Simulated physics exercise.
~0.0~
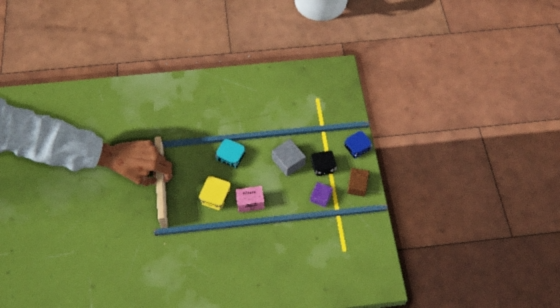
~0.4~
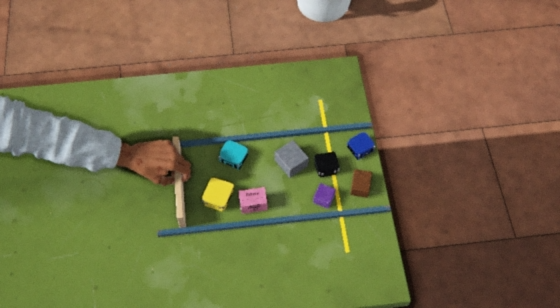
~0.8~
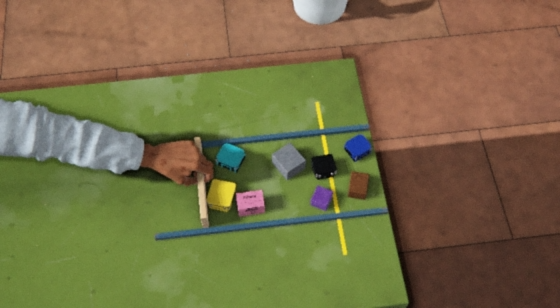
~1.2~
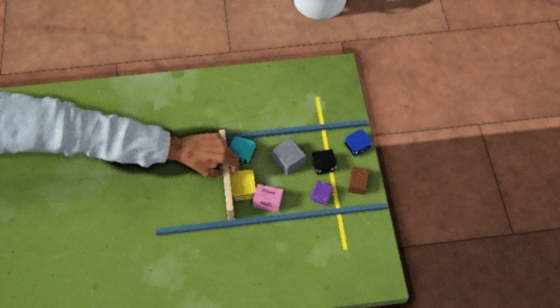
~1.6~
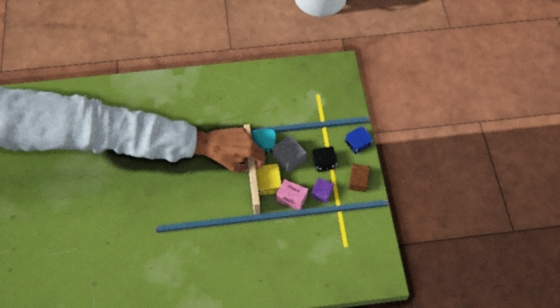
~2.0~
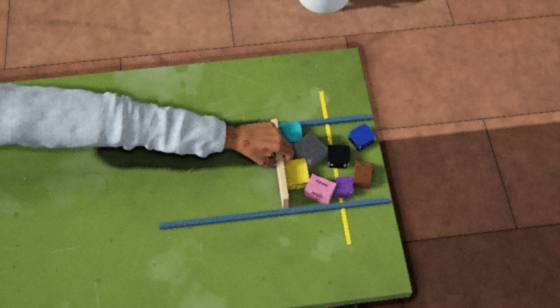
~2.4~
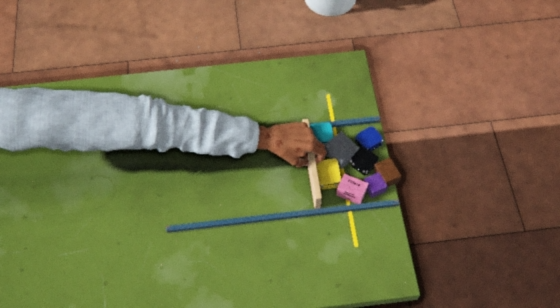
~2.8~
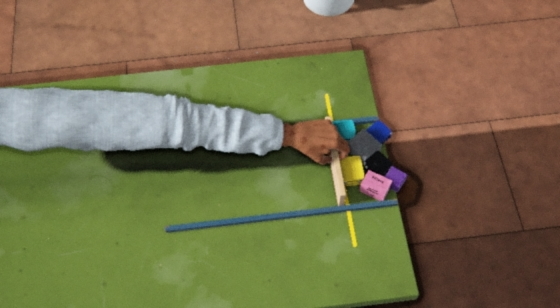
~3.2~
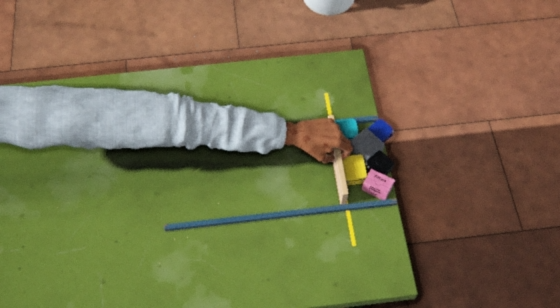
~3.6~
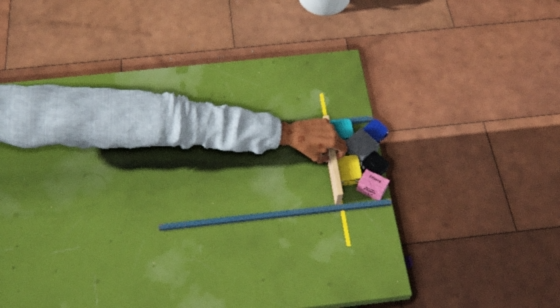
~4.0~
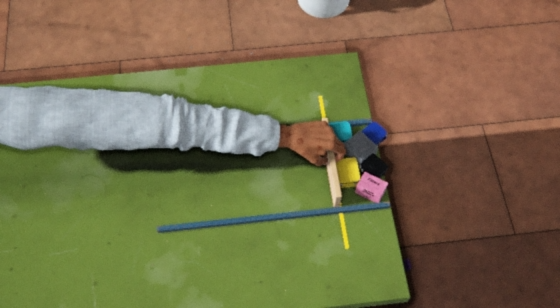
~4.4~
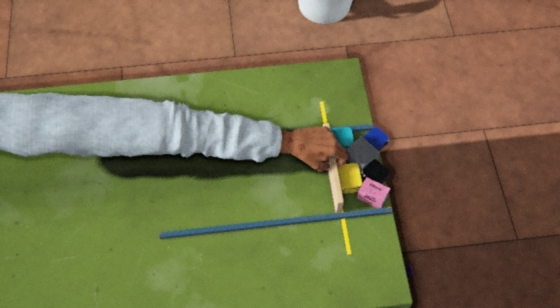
Hand pushing a wooden bar along a green board, bunching coloured blocks rightward past a yellow line, purple and brown ones dropping off.
